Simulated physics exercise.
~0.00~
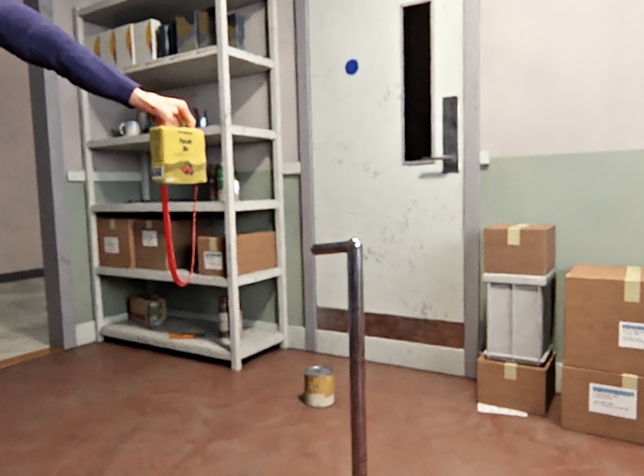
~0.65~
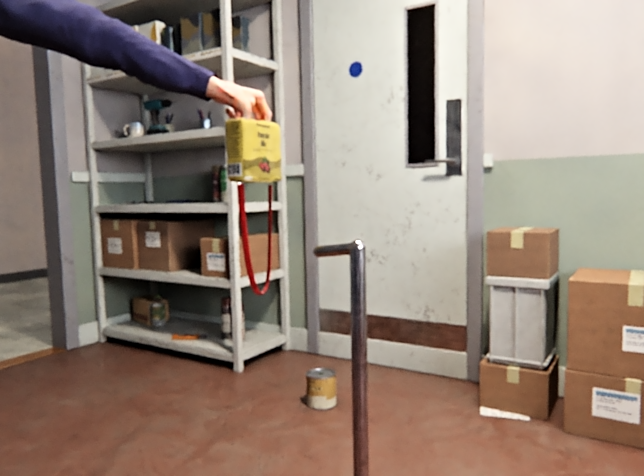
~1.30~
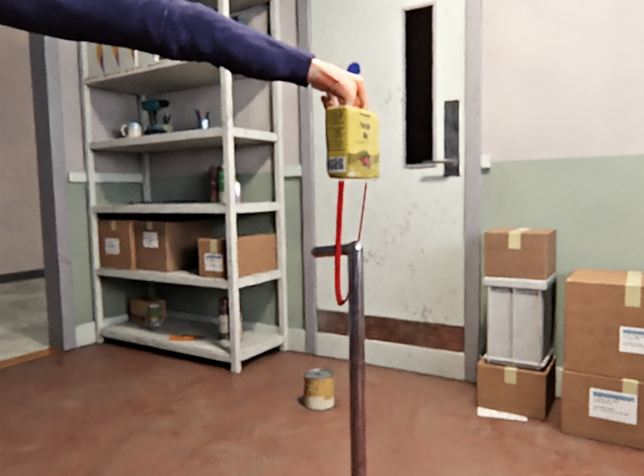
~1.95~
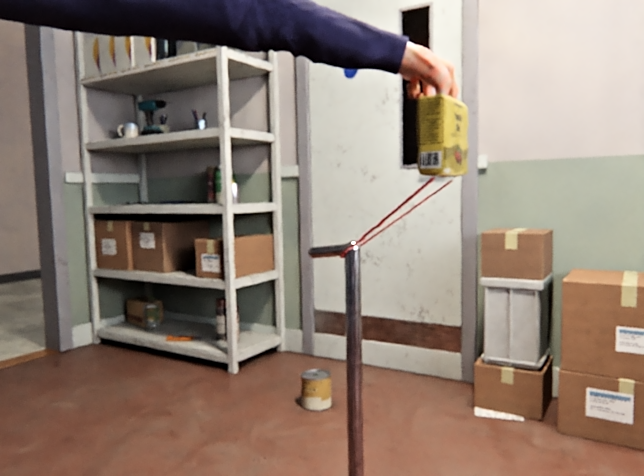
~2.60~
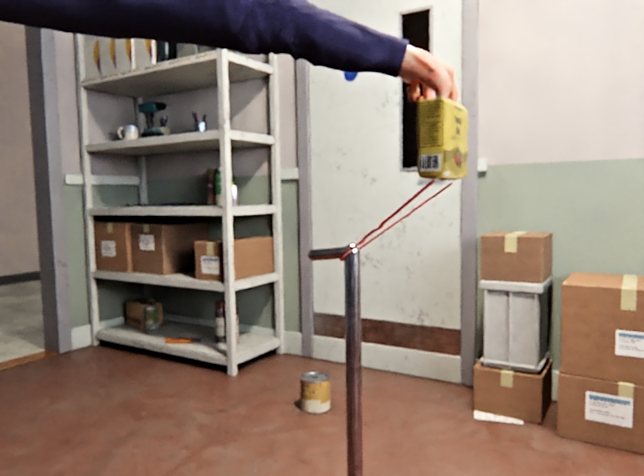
Yellow pouch with a hanging red loop being carried rightward by a hand over a metal post, its loop catching and pulling tight.
